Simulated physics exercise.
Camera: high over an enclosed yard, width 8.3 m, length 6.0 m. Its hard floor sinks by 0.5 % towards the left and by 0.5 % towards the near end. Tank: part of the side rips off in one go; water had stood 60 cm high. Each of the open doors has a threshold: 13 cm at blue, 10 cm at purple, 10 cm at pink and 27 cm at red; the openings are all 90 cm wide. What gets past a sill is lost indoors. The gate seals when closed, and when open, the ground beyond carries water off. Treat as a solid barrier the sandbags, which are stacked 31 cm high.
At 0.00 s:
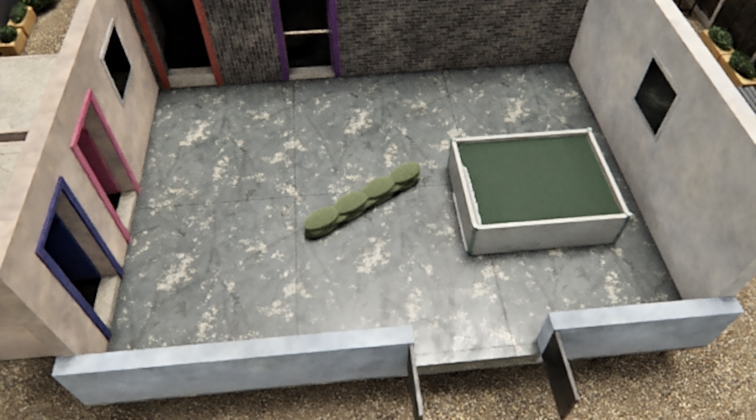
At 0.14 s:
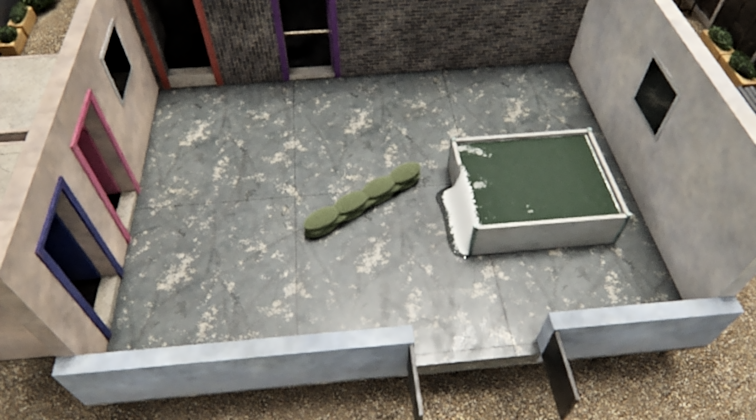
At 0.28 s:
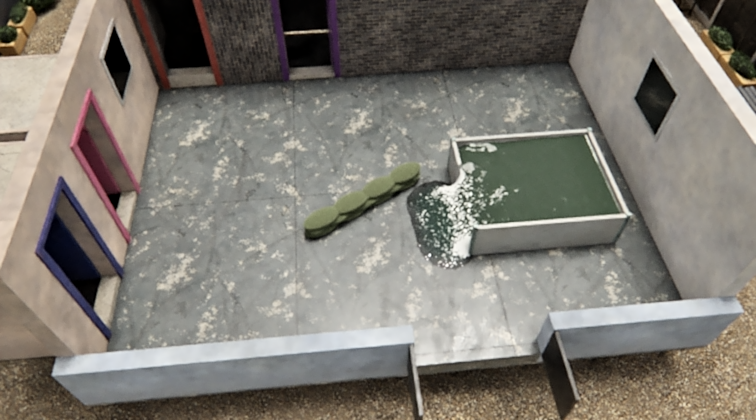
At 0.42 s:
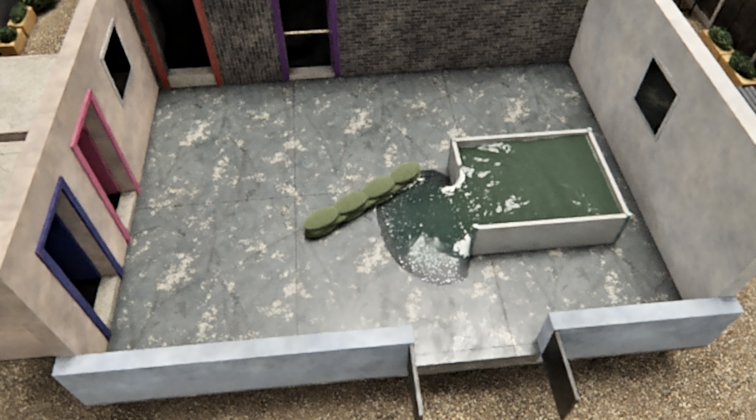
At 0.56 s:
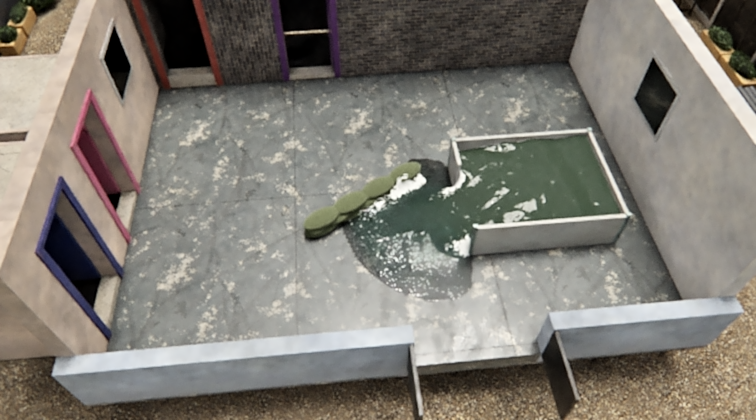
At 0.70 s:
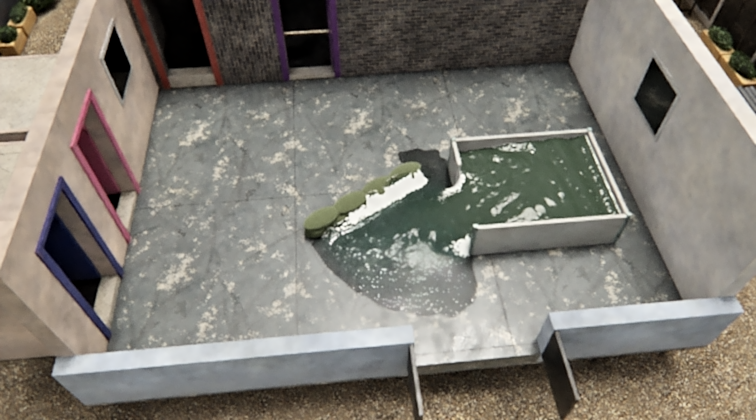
We see a walled yard from above as the left side of a raised tank gives way and dark green water pours out, spreading left across the grey floor, foaming against a row of sandbags and fanning towards the near wall.
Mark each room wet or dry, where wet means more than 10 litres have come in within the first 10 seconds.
Blue door - wet, purple door - dry, pink door - dry, red door - dry.
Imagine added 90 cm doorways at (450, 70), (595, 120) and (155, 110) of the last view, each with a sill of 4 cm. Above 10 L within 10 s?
Door 1: Lower; door 2: Lower; door 3: Higher.
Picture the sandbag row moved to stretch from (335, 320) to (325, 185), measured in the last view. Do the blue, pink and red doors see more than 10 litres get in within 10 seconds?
Blue within the limit, pink within the limit, red within the limit.
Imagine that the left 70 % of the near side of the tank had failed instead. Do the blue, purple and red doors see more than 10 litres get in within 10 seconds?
Door by door - blue: Within bounds, purple: Within bounds, red: Within bounds.
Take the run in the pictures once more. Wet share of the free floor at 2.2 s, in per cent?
25 %.
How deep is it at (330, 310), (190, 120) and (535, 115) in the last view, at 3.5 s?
Around 9 cm, 0 cm and 0 cm.
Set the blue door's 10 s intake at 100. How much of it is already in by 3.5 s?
Around 20 percent.
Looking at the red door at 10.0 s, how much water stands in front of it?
About 10.5 cm.
After 1.4 s water covers 20 % of the floor and is deepest (33 cm) near (457, 228); blue door not reached, purple door not reached, pink door not reached, red door not reached.
After 2.2 s water covers 25 % of the floor and is deepest (46 cm) near (102, 378); blue door 13 cm at the sill, 0 L in, purple door not reached, pink door not reached, red door not reached.
After 3.5 s water covers 30 % of the floor and is deepest (36 cm) near (102, 378); blue door 24 cm at the sill, 27 L in, purple door not reached, pink door 7 cm at the sill, 0 L in, red door not reached.
After 6.0 s water covers 55 % of the floor and is deepest (18 cm) near (116, 307); blue door 17 cm at the sill, 116 L in, purple door 5 cm at the sill, 0 L in, pink door 9 cm at the sill, 0 L in, red door 15 cm at the sill, 0 L in.
After 10.0 s water covers 80 % of the floor and is deepest (12 cm) near (157, 101); blue door 10 cm at the sill, 131 L in, purple door 6 cm at the sill, 0 L in, pink door 6 cm at the sill, 0 L in, red door 11 cm at the sill, 0 L in.
